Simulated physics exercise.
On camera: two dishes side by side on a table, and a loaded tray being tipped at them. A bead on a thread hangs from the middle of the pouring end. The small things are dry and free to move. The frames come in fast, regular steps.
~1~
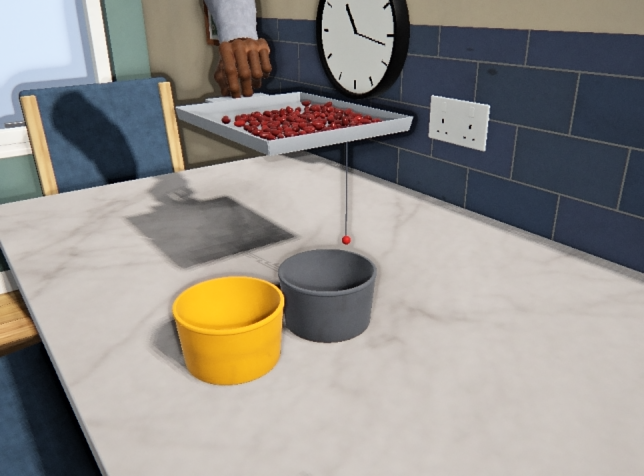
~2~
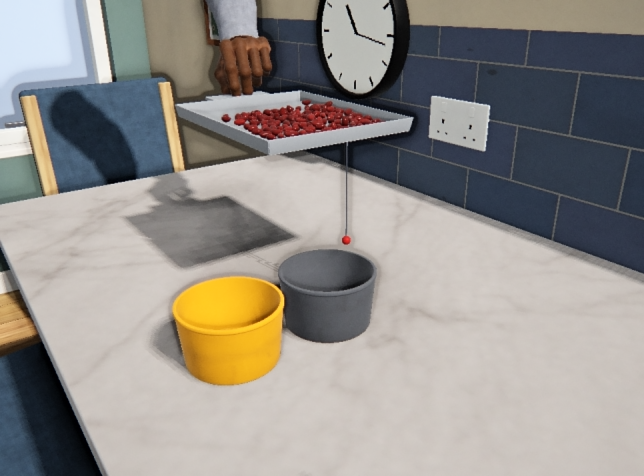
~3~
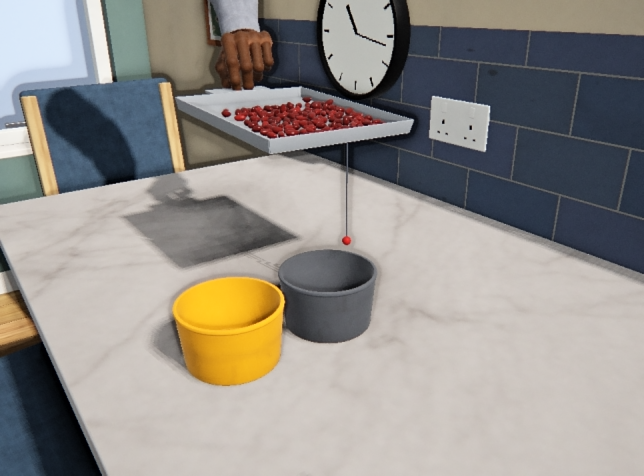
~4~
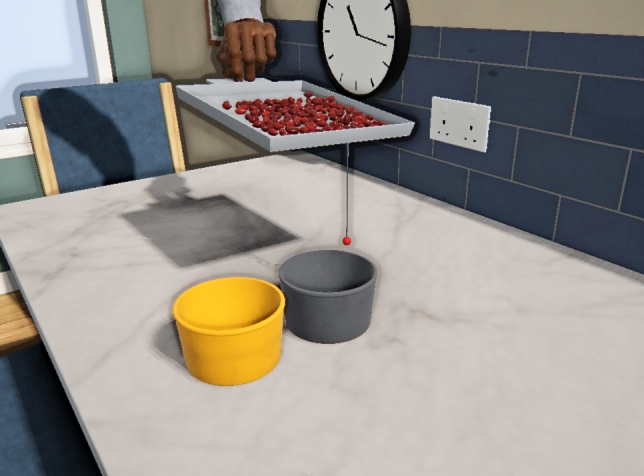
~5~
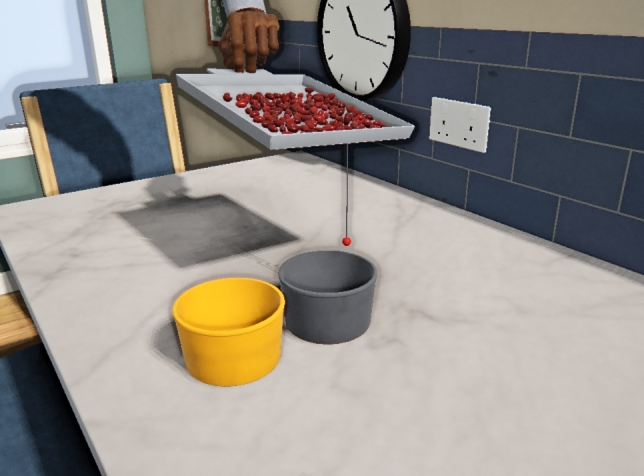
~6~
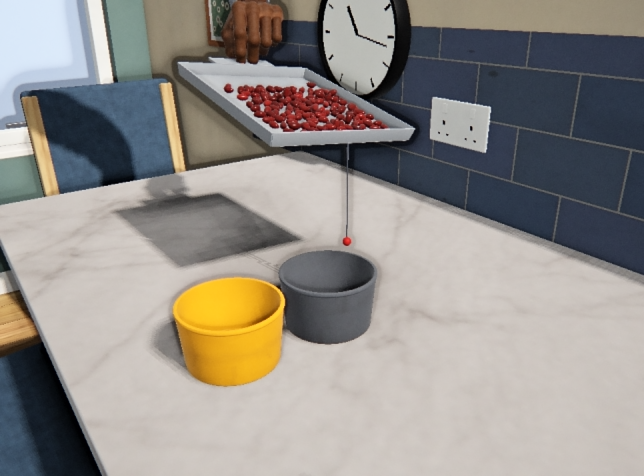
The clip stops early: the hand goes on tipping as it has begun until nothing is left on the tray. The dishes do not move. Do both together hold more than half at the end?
Together they catch less than half.
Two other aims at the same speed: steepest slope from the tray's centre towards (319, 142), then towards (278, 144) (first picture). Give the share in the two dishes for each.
First some 60, then 70 per cent.
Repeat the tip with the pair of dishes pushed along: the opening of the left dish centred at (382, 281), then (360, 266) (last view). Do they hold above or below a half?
At the first place less than half, at the second the larger part.
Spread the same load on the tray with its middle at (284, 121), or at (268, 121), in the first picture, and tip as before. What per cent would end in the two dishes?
About 0 and 0 per cent.
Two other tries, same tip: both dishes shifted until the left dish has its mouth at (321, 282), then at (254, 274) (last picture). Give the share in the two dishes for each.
About 50 and 10 per cent.
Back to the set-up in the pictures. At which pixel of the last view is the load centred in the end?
Roughly at (410, 291).
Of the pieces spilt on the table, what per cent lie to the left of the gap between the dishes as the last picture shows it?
Some 0 per cent.
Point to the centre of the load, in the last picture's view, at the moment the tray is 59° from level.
Close to (354, 96).
Shortly afterwards, tray tipped steeply; all but a few on the tray; only a few outside both.
Next, tray tipped right over; all but a few on the tray; only a few outside both.
Some moments later, tray tipped past a quarter turn; only a few in the right dish; all but a few outside both.
In the end, tray tipped past a quarter turn; none at all in the left dish; only a few in the right dish; all but a few outside both.
